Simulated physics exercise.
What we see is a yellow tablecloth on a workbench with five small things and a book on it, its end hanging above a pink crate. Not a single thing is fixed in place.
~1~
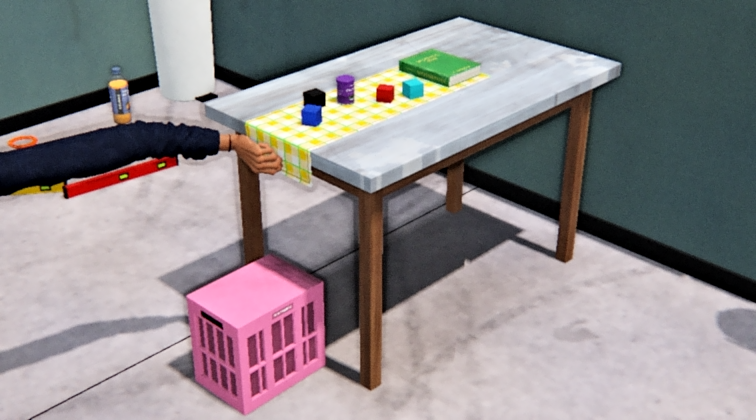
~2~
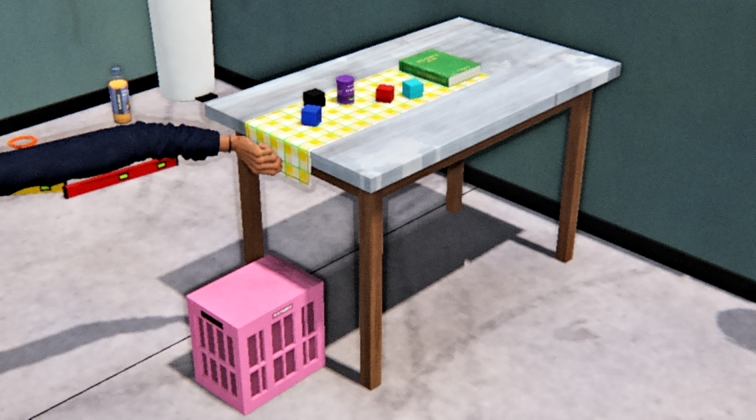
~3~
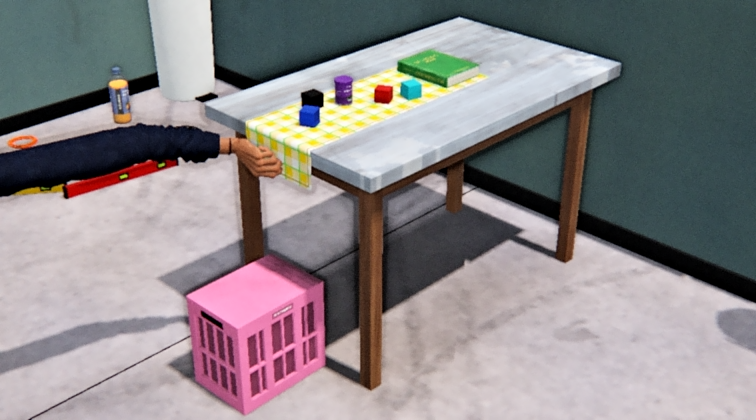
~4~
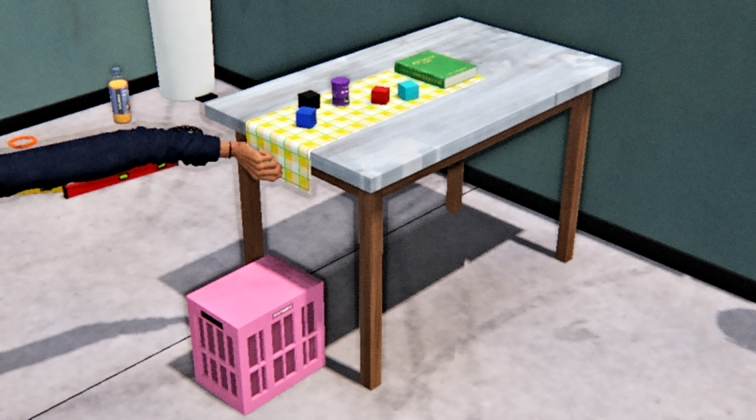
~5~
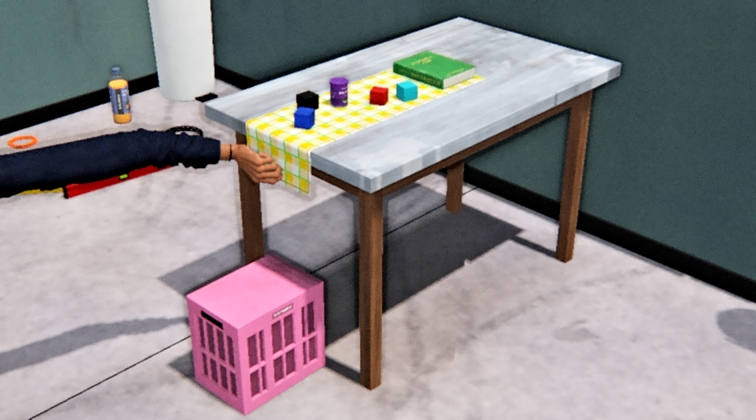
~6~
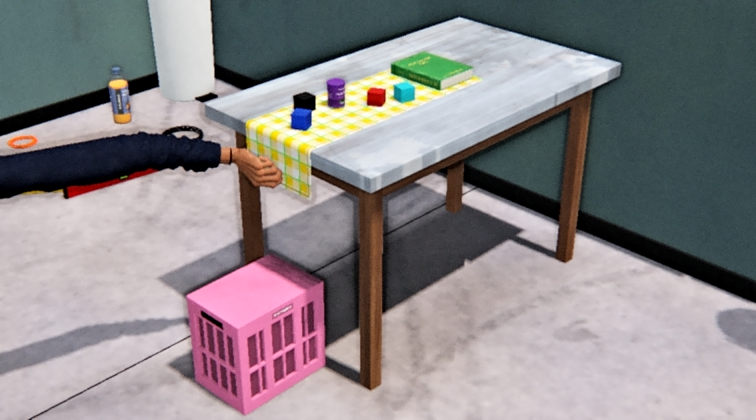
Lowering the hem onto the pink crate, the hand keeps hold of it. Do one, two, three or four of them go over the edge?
The drop count comes to three.
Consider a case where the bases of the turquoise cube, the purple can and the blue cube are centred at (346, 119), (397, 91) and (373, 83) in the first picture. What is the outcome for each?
First the turquoise cube: It ends off the top. Next the purple can: It is still up there. Last the blue cube: It is still up there.
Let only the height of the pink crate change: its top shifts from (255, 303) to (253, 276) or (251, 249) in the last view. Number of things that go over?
Result: 2; 1.
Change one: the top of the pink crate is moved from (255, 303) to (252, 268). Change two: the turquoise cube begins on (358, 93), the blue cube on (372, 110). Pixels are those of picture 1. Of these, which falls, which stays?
Turquoise cube stays, blue cube stays.
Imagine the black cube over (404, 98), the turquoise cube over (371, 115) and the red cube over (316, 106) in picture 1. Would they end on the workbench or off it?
Outcome: Black cube stays, turquoise cube falls away, red cube falls away.
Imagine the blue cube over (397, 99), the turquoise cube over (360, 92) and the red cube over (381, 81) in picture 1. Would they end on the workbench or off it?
The blue cube ends up on top still, the turquoise cube ends up on top still, the red cube ends up on top still.
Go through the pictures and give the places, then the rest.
The first picture shows hem (312, 188); blue cube (311, 108); black cube (314, 92); purple can (345, 78); red cube (385, 87); turquoise cube (413, 82); top of the crate (255, 303).
The second picture shows hem (311, 189); blue cube (311, 108).
The third picture shows hem (312, 191); black cube (312, 92).
The fourth picture shows hem (312, 195); purple can (340, 80); top of the crate (255, 303).
The fifth picture shows hem (311, 197); red cube (379, 89).
The sixth picture shows hem (312, 201); blue cube (301, 112); black cube (304, 95); purple can (336, 82); red cube (376, 90); turquoise cube (404, 85).
Early on, hem near (280, 228); blue cube gone.
Midway, hem near (281, 264); blue cube and black cube gone.
Finally, hem on the crate; blue cube, black cube and purple can gone. Over the edge go three.
